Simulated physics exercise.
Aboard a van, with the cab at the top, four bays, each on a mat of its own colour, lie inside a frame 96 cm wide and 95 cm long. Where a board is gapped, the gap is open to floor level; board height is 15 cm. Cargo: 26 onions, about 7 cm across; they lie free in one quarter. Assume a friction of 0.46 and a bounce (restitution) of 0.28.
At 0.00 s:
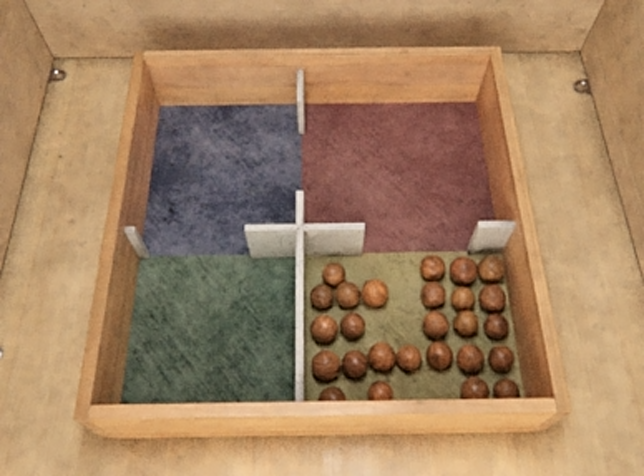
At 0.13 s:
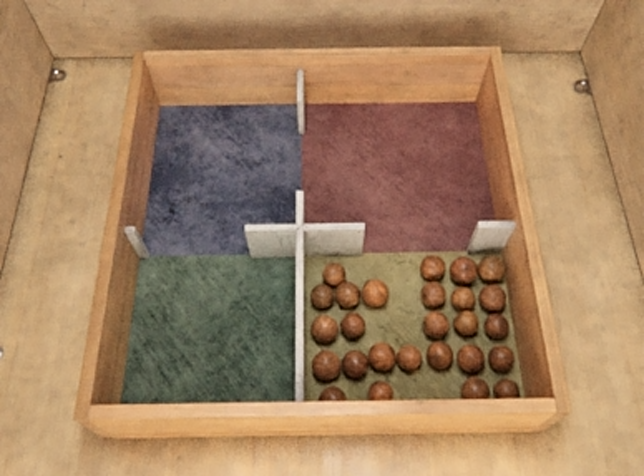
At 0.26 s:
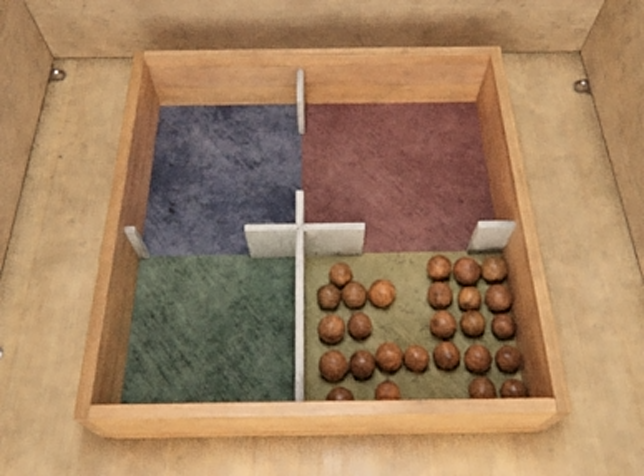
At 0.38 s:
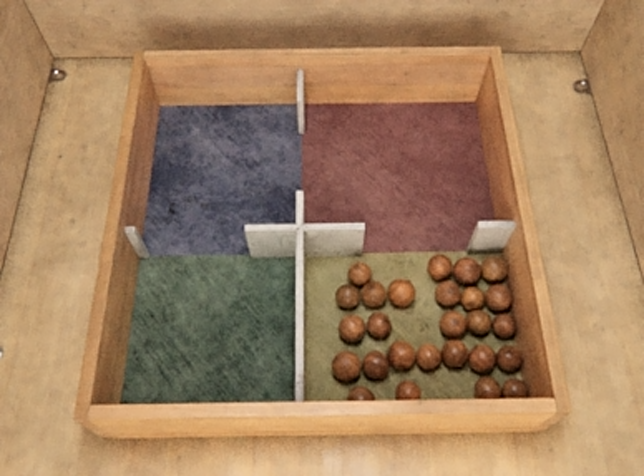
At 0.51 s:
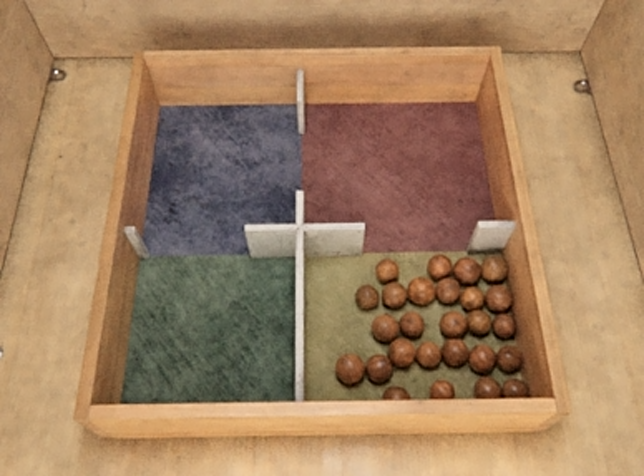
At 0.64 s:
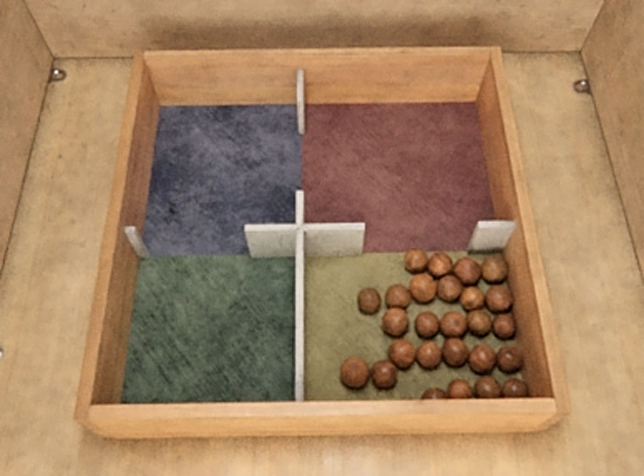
At the start, round brown onions sit in loose rows on the yellow mat at the lower right of a divided wooden frame, the blue, red and green mats empty. After a brief stillness, they shift right, the left ones moving farthest, until they are bunched nearer the right side.
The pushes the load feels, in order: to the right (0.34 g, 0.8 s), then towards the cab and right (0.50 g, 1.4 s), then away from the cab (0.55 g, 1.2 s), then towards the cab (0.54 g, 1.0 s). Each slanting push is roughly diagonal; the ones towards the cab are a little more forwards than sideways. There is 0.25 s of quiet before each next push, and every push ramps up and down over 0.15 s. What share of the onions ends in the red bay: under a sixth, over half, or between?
Red bay: Most of them.
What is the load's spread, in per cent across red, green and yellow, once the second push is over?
Red 70, green 0, yellow 30 %.
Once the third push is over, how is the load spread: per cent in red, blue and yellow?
In per cent: Red 20, blue 0 and yellow 80.
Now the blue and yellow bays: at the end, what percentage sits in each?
The blue bay holds 0 per cent and the yellow bay 30 per cent.
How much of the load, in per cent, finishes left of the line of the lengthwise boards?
About 0 per cent.
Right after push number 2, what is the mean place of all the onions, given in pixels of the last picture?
Mean location: Near (456, 193).
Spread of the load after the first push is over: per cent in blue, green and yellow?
At that point the split is blue 0, green 0, yellow 100 per cent.
After push 1 (1.04 s), 1 in the red bay and 25 in the yellow bay.
After push 2 (2.69 s), 17 in the red bay and 9 in the yellow bay.
After push 3 (4.14 s), 5 in the red bay and 21 in the yellow bay.
After push 4 (5.39 s), 18 in the red bay and 8 in the yellow bay.
Outcome (at 5.76 s), 18 in the red bay and 8 in the yellow bay. Asked share, 18 of 26, 69 per cent.
